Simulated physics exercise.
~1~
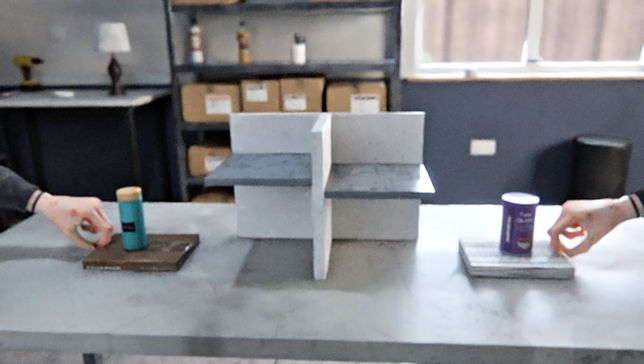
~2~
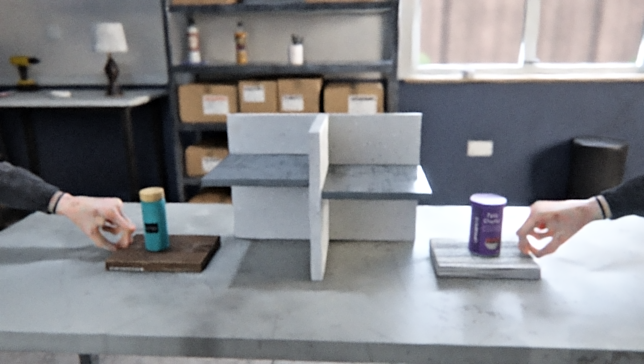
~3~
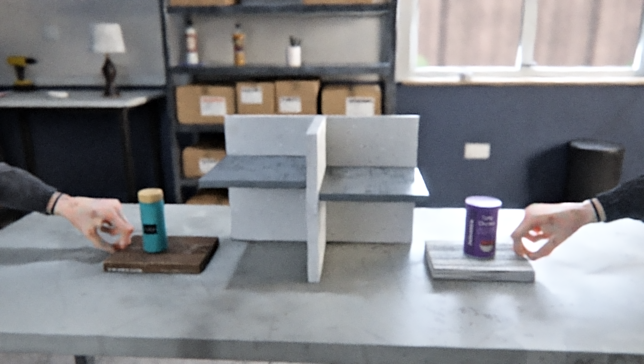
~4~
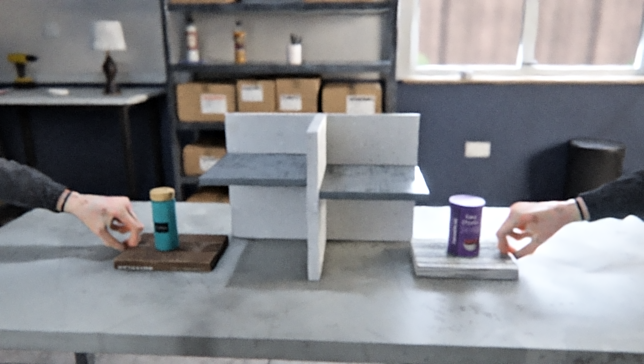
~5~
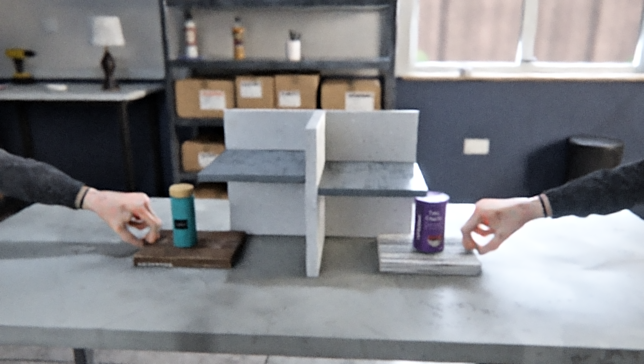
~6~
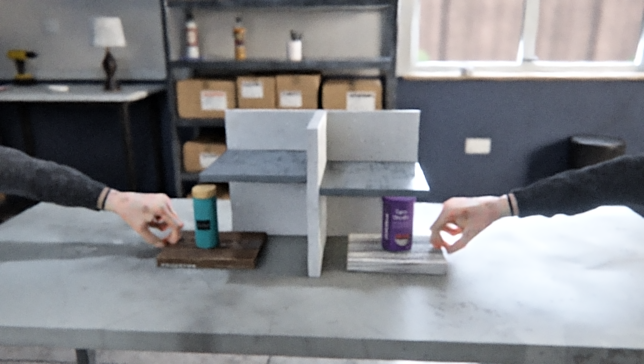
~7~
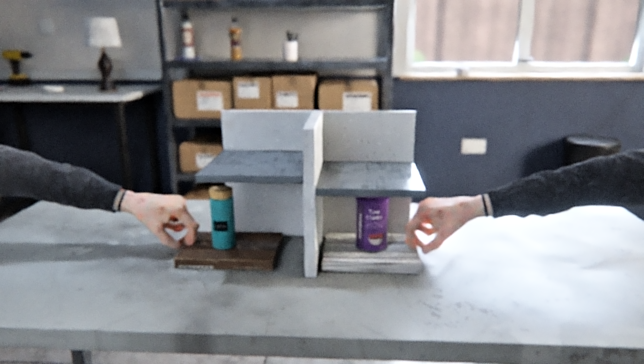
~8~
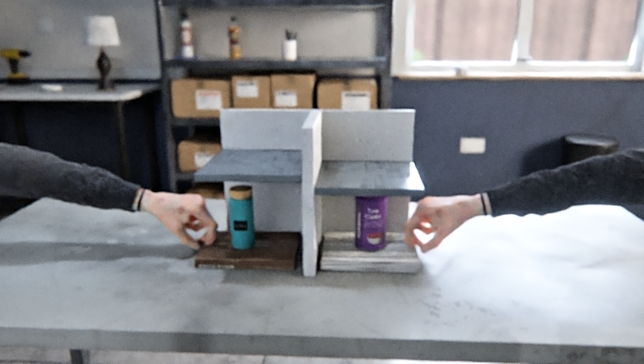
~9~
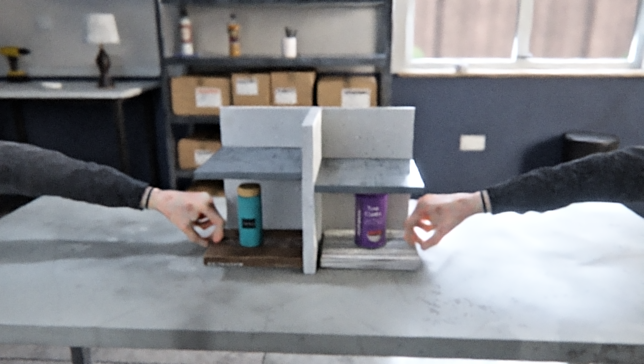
A turquoise shaker and a purple tin ride on boards hands slide beneath low shelves, upright.
